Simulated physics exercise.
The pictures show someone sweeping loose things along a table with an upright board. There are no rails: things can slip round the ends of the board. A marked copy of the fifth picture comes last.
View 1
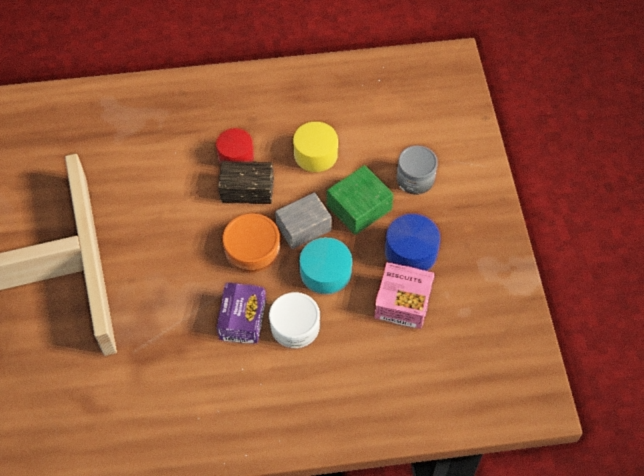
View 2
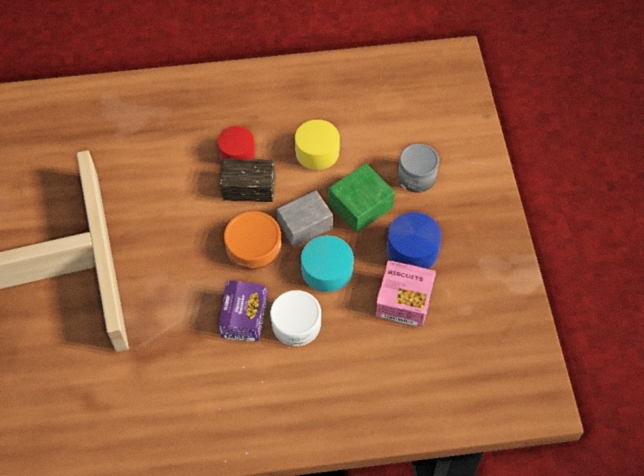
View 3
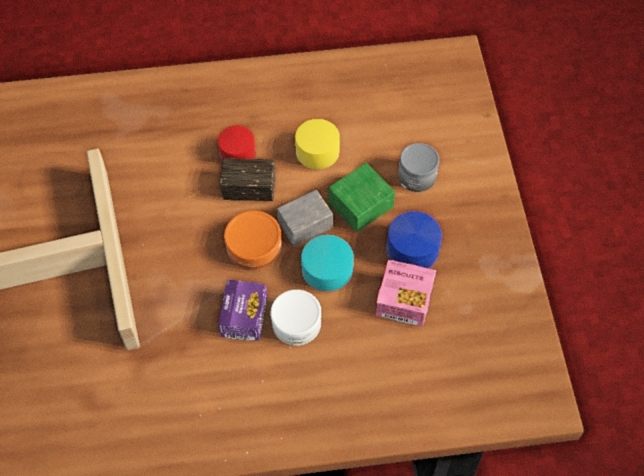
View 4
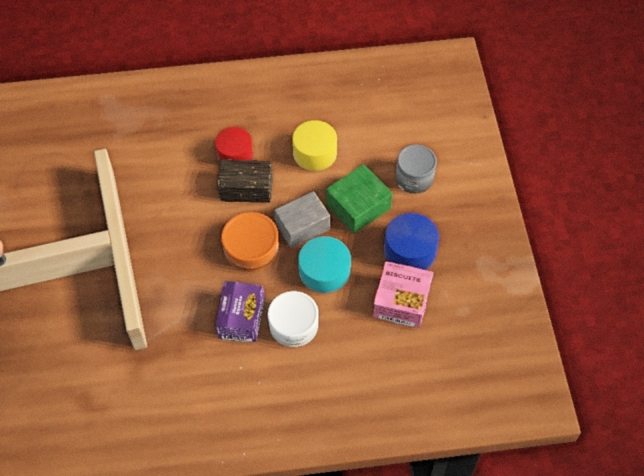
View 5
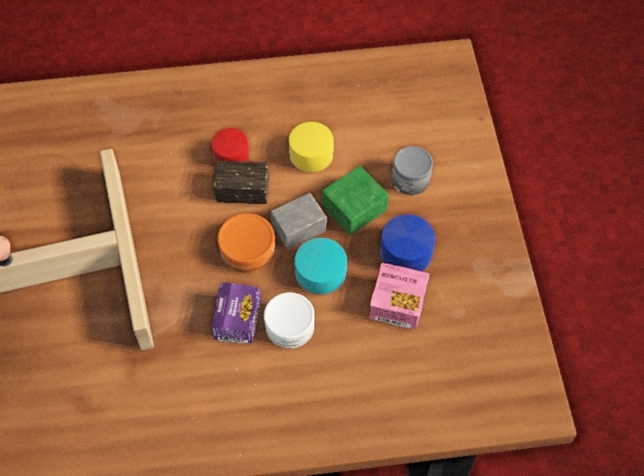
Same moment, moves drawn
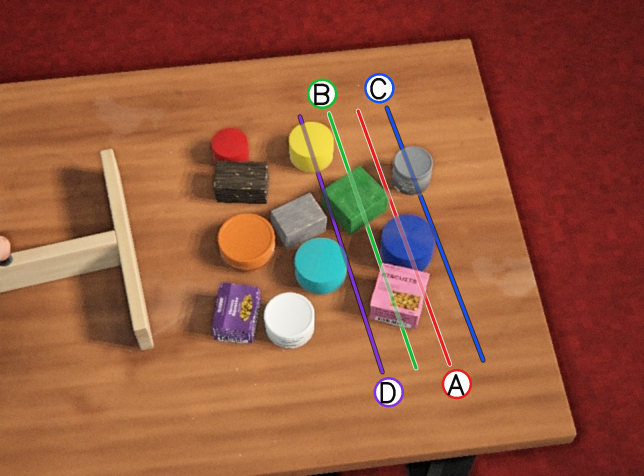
A wooden board slides a short way right across the table toward the still, colourful objects.
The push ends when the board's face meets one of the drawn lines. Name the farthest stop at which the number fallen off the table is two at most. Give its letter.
It can go as far as C.
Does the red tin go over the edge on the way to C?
No.
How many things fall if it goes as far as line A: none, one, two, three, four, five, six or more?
The count is none.
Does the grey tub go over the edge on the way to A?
By then, no.
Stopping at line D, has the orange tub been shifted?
Yes.
On the marked copy, A at (400, 228); B at (369, 231); C at (431, 224); D at (338, 235).
With C. Early on, board (234, 222); red tin (237, 148); white jar (330, 312).
Further on, board (344, 211); grey tub (468, 132); pink packet (481, 274).
At the end, board (430, 202); grey tub over the edge; pink packet over the edge; two fallen.
As for the rest, A is within the limit but short; B is within the limit but short; D is within the limit but short.
